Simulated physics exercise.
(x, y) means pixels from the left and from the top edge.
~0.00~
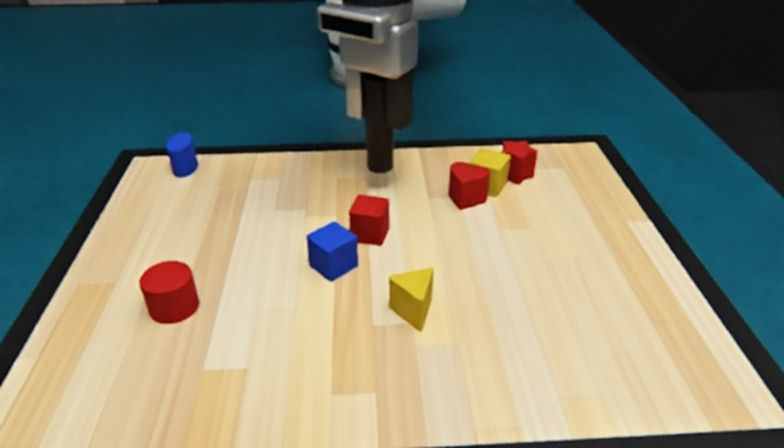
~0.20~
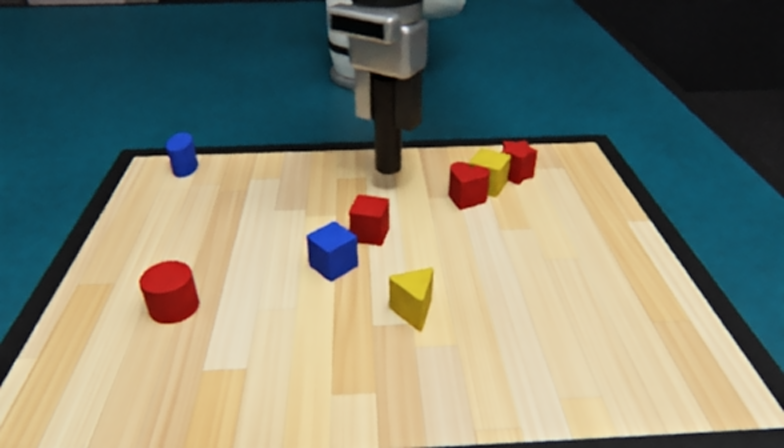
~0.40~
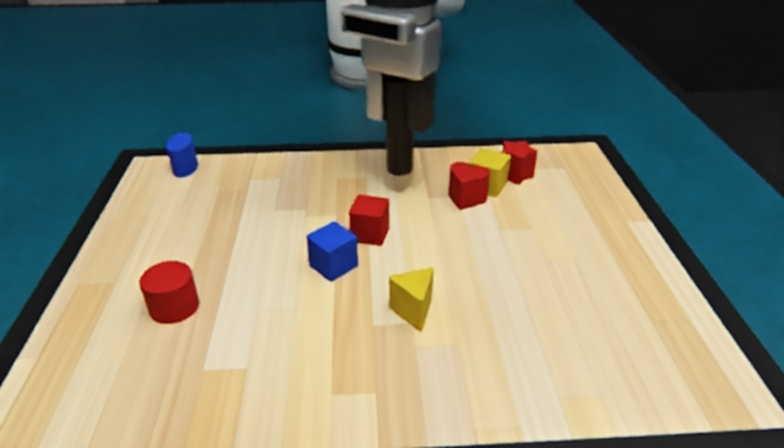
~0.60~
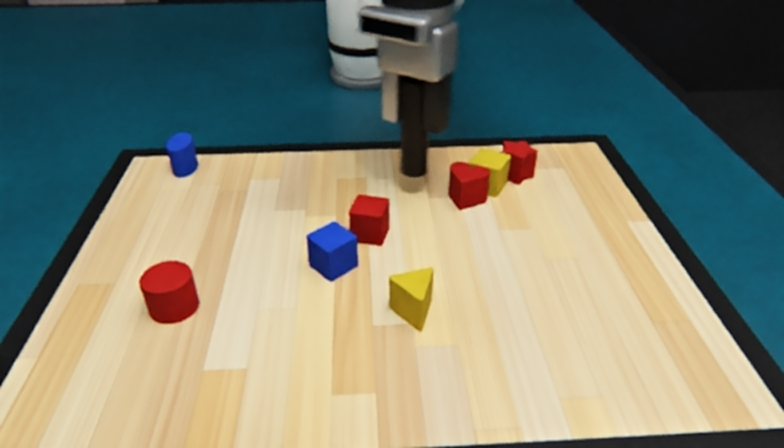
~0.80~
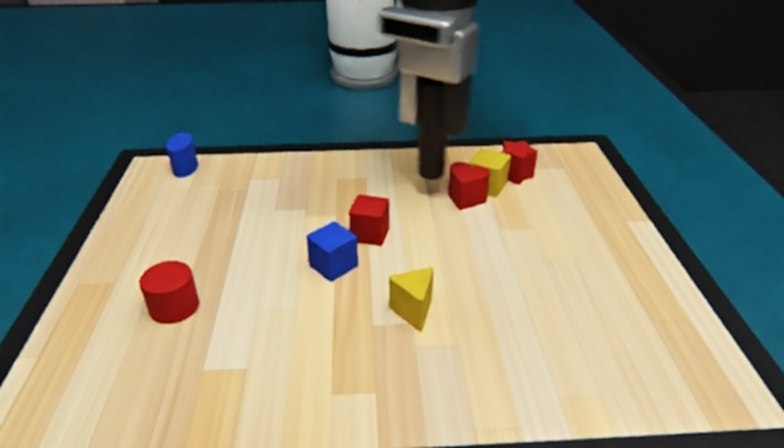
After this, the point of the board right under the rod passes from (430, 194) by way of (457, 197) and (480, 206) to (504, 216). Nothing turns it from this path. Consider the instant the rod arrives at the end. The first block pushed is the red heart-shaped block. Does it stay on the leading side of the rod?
The rod pushes it to the end.
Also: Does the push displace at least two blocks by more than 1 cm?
Short answer: No.
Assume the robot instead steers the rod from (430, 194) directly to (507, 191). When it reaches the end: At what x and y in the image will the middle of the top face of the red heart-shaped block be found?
The middle of the upper face of the red heart-shaped block will lie at about (516, 179) in the picture.
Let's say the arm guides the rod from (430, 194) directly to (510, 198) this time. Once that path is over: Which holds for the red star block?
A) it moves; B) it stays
Correct choice: A.
The first path, step by step. Halfway along, rod at (471, 180); red heart-shaped block at (502, 179), turned 20° clockwise; yellow square block at (493, 157).
At the end, rod at (507, 194); red heart-shaped block at (539, 187); yellow square block at (493, 157); red star block still.
